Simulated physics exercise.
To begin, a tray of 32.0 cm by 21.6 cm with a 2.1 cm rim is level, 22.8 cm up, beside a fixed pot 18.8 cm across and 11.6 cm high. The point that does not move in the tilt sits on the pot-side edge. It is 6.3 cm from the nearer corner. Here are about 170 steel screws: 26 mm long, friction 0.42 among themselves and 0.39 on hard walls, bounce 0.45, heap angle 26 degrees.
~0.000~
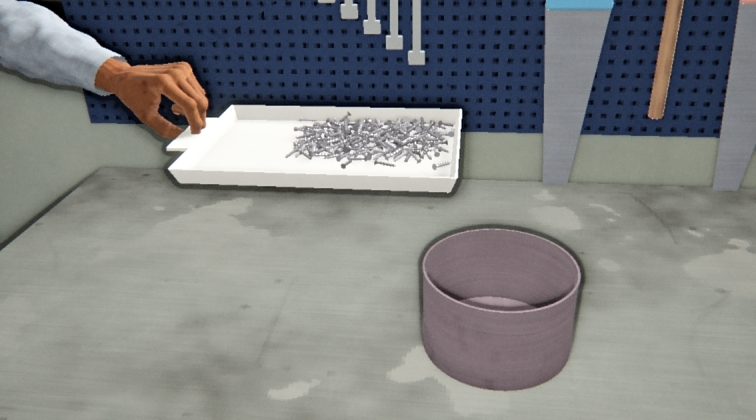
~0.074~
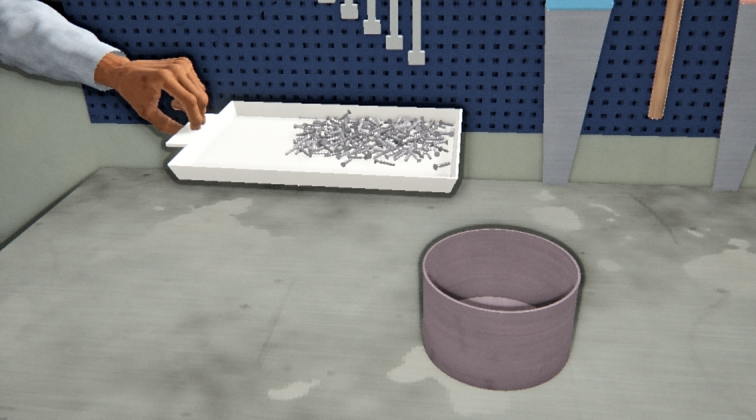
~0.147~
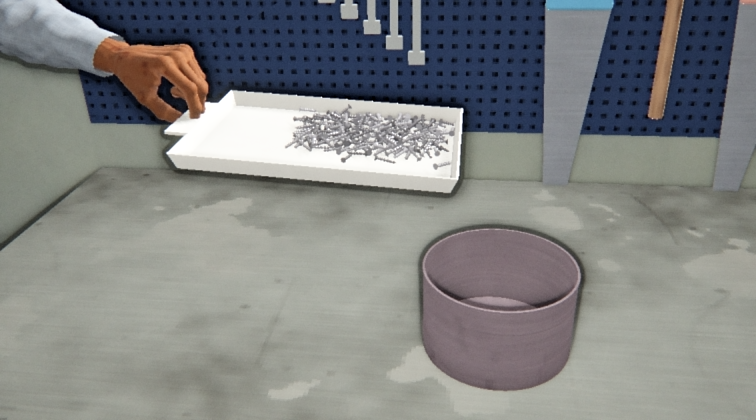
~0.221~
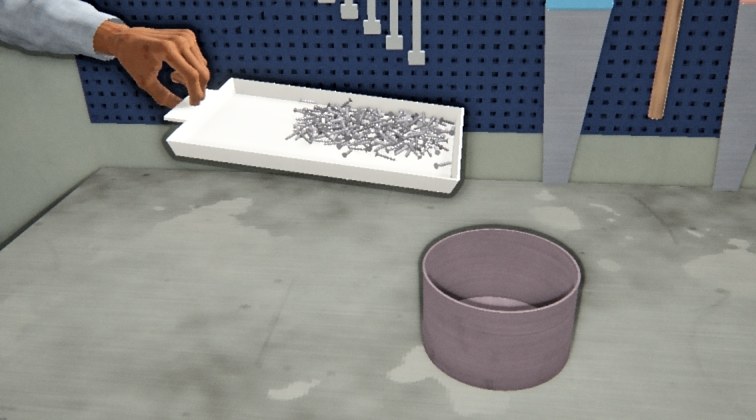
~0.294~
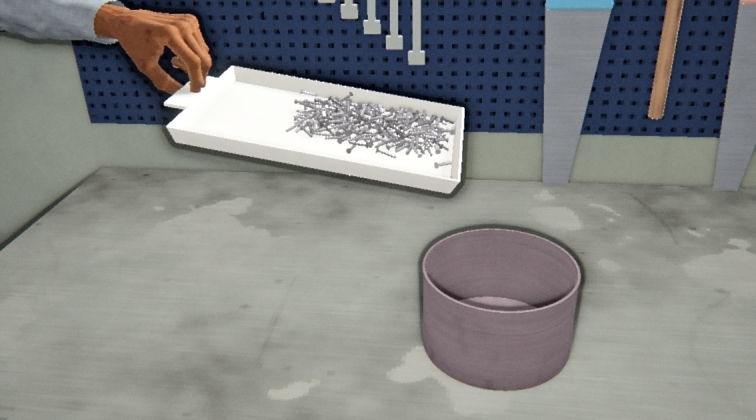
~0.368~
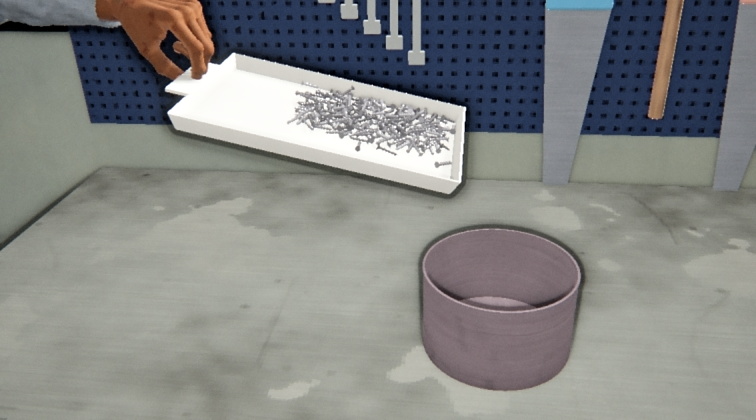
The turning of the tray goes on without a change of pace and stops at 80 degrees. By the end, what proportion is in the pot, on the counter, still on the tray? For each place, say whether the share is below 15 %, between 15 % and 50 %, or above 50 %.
Pot: Above 50 %; counter: Between 15 % and 50 %; left on the tray: Below 15 %.
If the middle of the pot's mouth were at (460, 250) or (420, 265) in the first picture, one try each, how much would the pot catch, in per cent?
Estimates: 80 % and 30 %, in that order.
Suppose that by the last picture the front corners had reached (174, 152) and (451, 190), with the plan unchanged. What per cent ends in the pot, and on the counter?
Pot 45 % / counter 55 %.
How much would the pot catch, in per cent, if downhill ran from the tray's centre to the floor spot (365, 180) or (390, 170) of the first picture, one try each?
80 and 100 %.
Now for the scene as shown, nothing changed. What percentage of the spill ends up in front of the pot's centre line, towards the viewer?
0 %.
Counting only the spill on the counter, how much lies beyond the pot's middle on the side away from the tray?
About 70 per cent.
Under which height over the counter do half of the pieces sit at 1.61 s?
Around 26 cm up.
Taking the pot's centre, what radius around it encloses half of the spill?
16 cm.
After 1.11 s, tilt 44 degrees; the tray holds 100 %, the pot 0 %.
After 1.61 s, tilt 65 degrees; the tray holds 95 %, the pot 0 %.
Then, at 2.18 s, tilt 80 degrees; the tray holds 10 %, the pot 50 %.
At rest (3.5 s), pot 65 %, counter 35 %, tray 0 %.
